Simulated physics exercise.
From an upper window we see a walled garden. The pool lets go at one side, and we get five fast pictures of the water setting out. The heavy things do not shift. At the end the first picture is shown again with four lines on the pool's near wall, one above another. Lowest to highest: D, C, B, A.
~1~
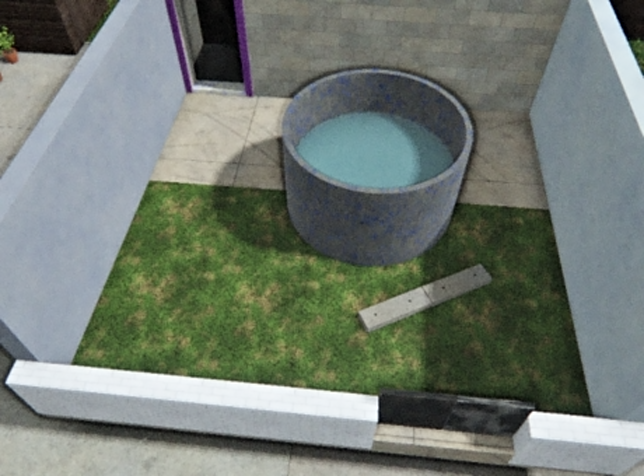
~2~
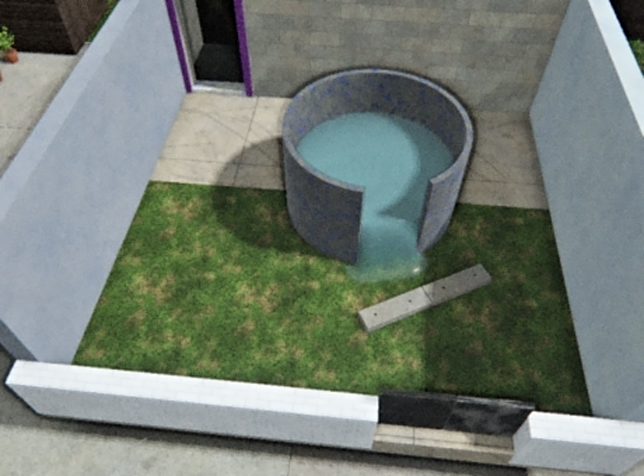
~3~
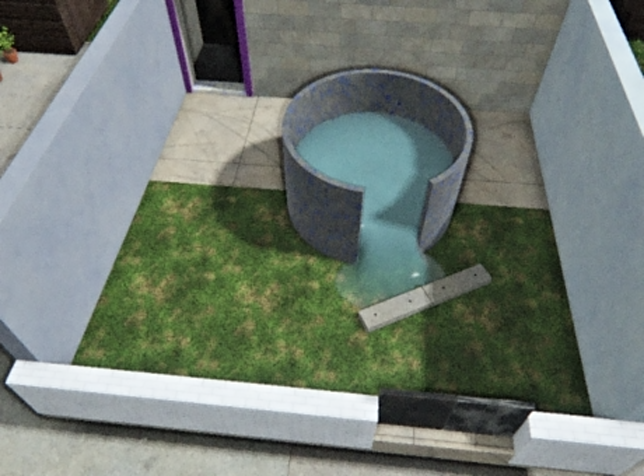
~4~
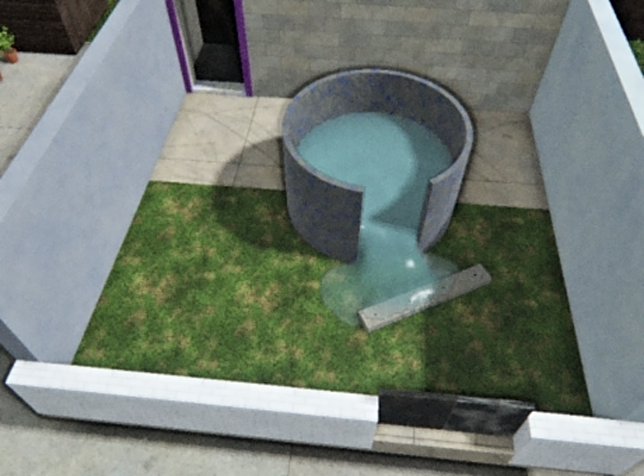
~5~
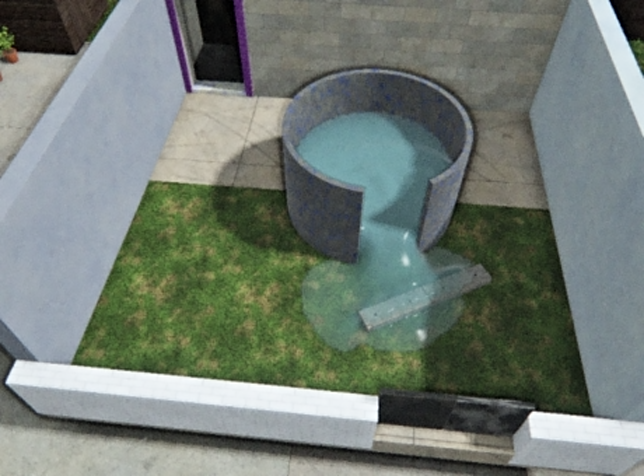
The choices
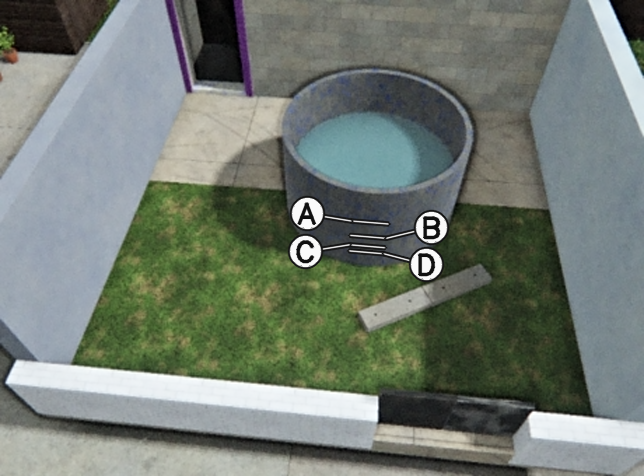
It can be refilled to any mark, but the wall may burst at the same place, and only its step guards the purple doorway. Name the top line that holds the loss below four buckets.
It is B.
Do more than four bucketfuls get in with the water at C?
No.
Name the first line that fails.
Here it is line A.
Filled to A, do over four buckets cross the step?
Yes.
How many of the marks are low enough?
Three of the four.
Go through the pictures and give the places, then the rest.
Water in the pool at rest, its middle at (373, 163); foot of the purple doorway at (220, 94); shut gate at (453, 402).
Water covers 1 % of the ground and shows as far out as (354, 270).
Water covers 3 % of the ground and shows as far out as (352, 295).
Water covers 4 % of the ground and shows as far out as (350, 317).
Water covers 8 % of the ground and shows as far out as (318, 319).
On the marked copy, A at (369, 222); B at (368, 236); C at (367, 246); D at (366, 252); from the bottom up D, C, B, A.
For line A, about 8 bucketfuls get in.
For line B, a splash gets over, under a bucket.
For line C, nothing gets over.
For line D, nothing gets over.
